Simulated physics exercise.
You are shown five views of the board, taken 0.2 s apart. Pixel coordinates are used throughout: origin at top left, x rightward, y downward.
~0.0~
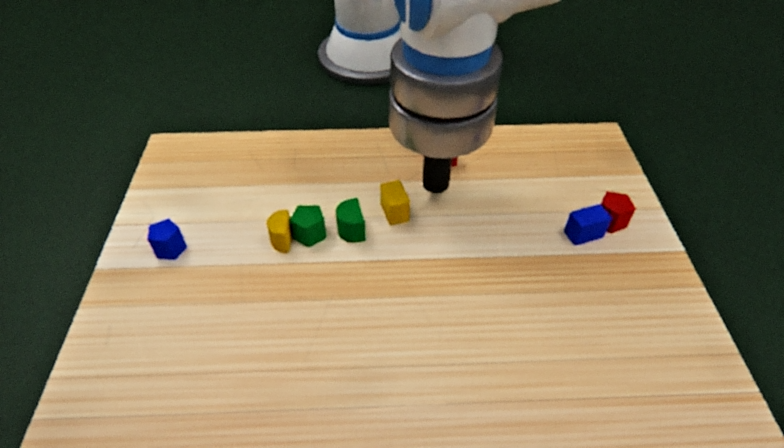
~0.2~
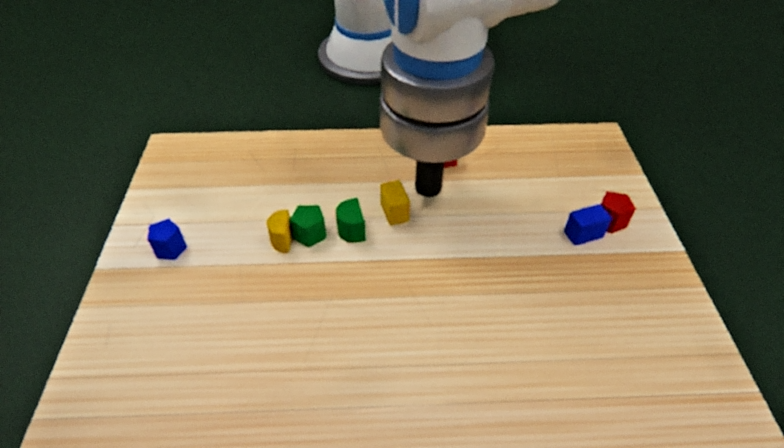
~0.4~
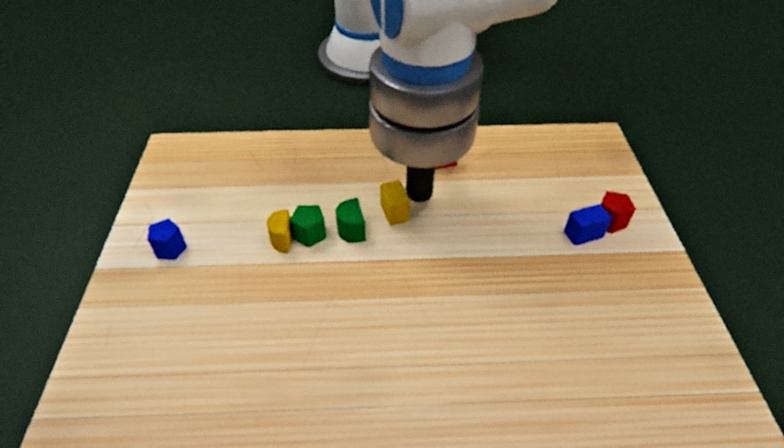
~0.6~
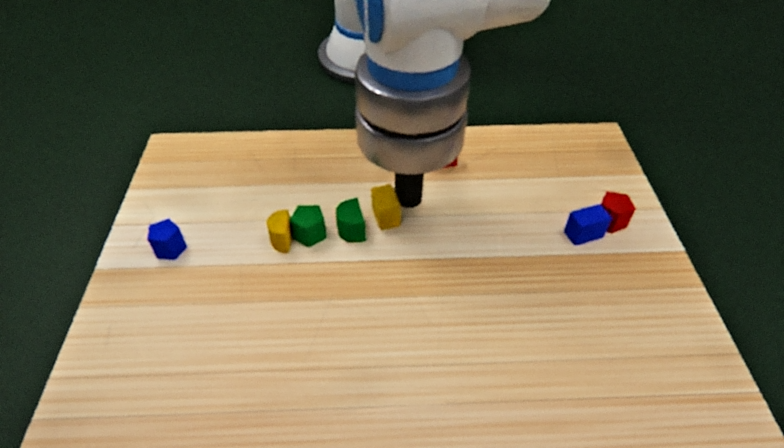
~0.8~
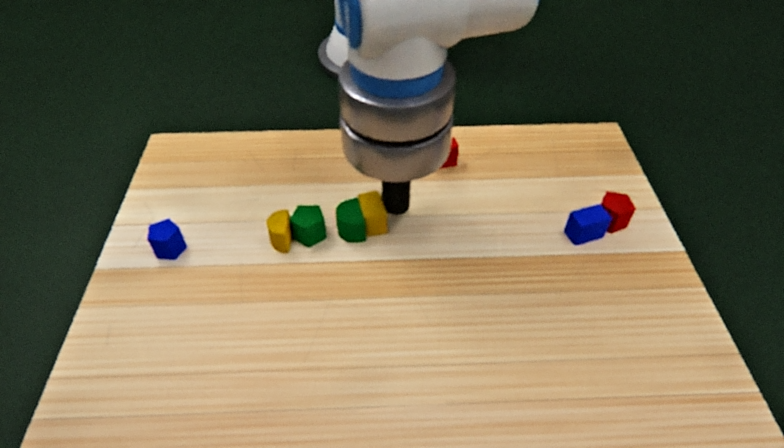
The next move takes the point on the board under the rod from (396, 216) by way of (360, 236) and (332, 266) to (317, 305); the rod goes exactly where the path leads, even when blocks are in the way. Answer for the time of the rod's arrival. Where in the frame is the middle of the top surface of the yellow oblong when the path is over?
Somewhere near (294, 259).
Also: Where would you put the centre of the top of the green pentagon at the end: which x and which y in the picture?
Roughly at (285, 221).
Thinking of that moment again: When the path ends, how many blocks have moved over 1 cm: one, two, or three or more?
The way I see it, the answer is three or more.
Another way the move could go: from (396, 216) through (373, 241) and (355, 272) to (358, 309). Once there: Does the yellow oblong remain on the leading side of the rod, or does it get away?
Shed along the way.
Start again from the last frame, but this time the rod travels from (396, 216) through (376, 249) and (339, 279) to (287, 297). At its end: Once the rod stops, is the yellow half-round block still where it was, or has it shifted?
The yellow half-round block will be pushed away from where it stands.
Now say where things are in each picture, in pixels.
Lower end of the rod (436, 185), tops of blocks, yellow half-round block (278, 221), green pentagon (307, 215), green half-round block (350, 211), yellow oblong (395, 192), in the first frame.
Rod (428, 188), blocks as before, in the second frame.
Rod (419, 193), blocks as before, in the third frame.
Rod (409, 199), yellow oblong (386, 197), in the fourth frame.
Rod (396, 206), yellow half-round block (278, 221), green pentagon (307, 215), green half-round block (350, 211), yellow oblong (372, 203), in the fifth frame.
On the path given first. One third of the way, rod (358, 227); yellow half-round block (263, 220); green pentagon (287, 221), turned 55° clockwise; green half-round block (311, 235); yellow oblong (333, 225).
Two thirds of the way, rod (330, 257); yellow half-round block (261, 220); green pentagon (285, 221), turned 60° clockwise; green half-round block (274, 255), turned 20° clockwise; yellow oblong (300, 253), turned 20° clockwise.
At the end, rod (315, 296); yellow half-round block (261, 220); green pentagon (285, 221), turned 60° clockwise; green half-round block (269, 257), turned 30° clockwise; yellow oblong (294, 259), turned 30° clockwise.
